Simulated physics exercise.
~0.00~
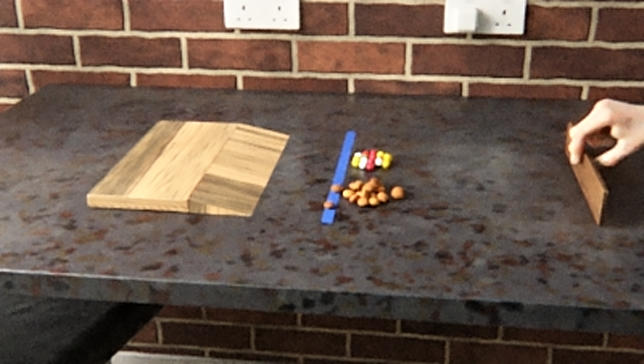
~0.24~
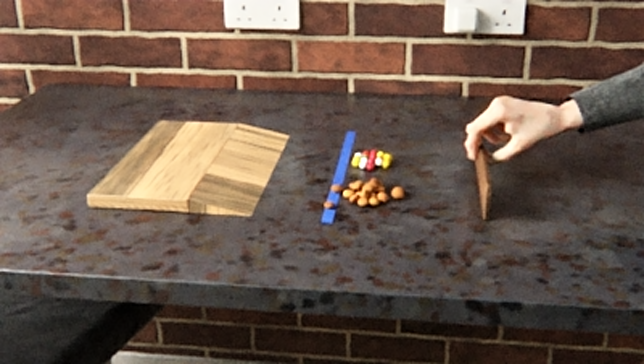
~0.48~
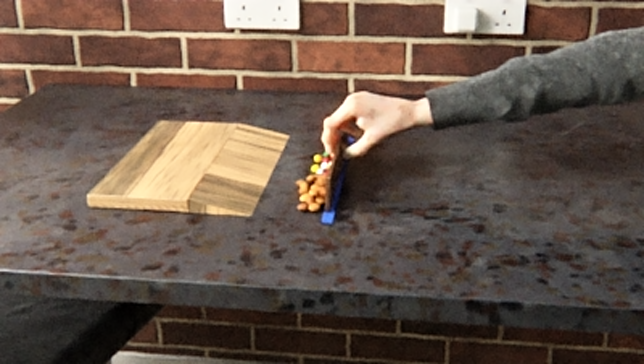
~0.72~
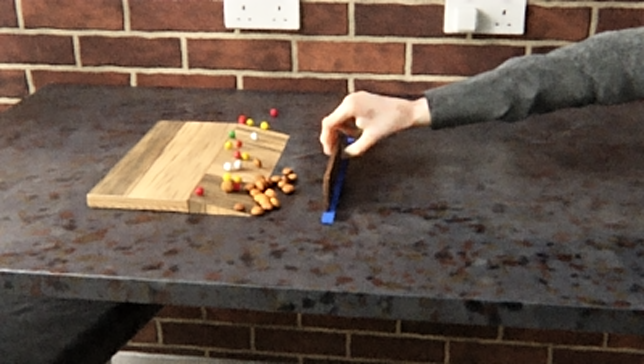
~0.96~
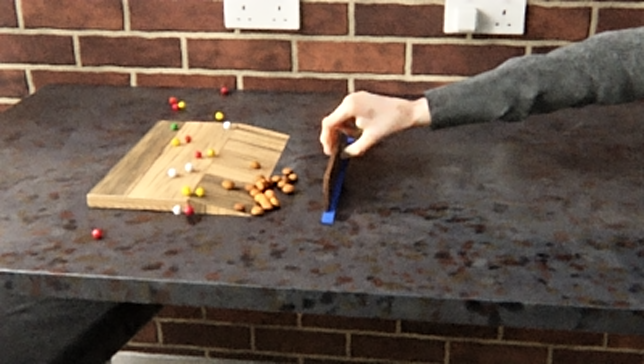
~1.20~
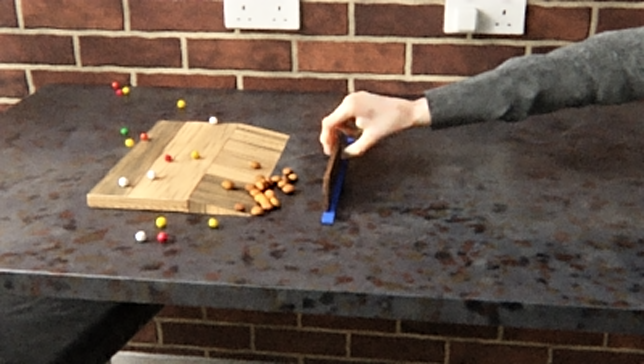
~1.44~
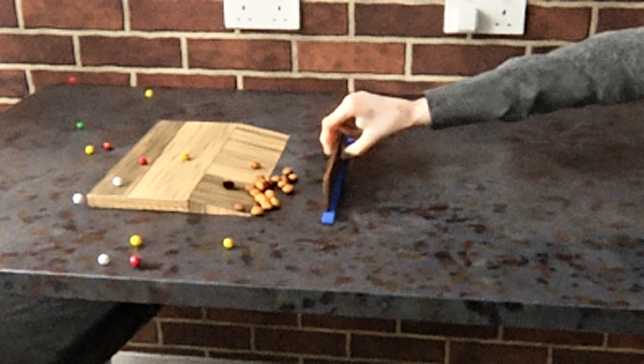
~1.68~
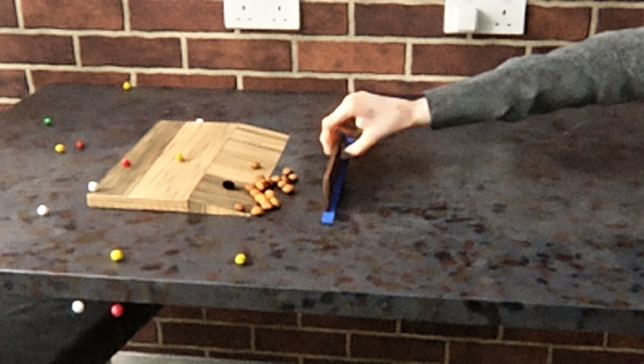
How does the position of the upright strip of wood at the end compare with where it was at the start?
At the start it stands near the right side of the table, well away from the blue tape. By the end it has moved left and stands at the tape near the middle of the table, still upright in the hand.
A thin brown strip of wood, held upright by a hand in a grey sleeve, starts at the right of a dark mottled tabletop, seen from slightly above against a brick wall. Blue tape lies near the middle beside a heap of brown nut-like pieces and, behind it, small coloured balls, with a pale wooden slab and ramp at left. The hand slides the strip quickly left, sweeping both heaps along, and stops at the tape. The brown pieces bunch around the foot of the ramp, a few resting on it. The balls scatter over and around the slab, and some go over the table's front edge.
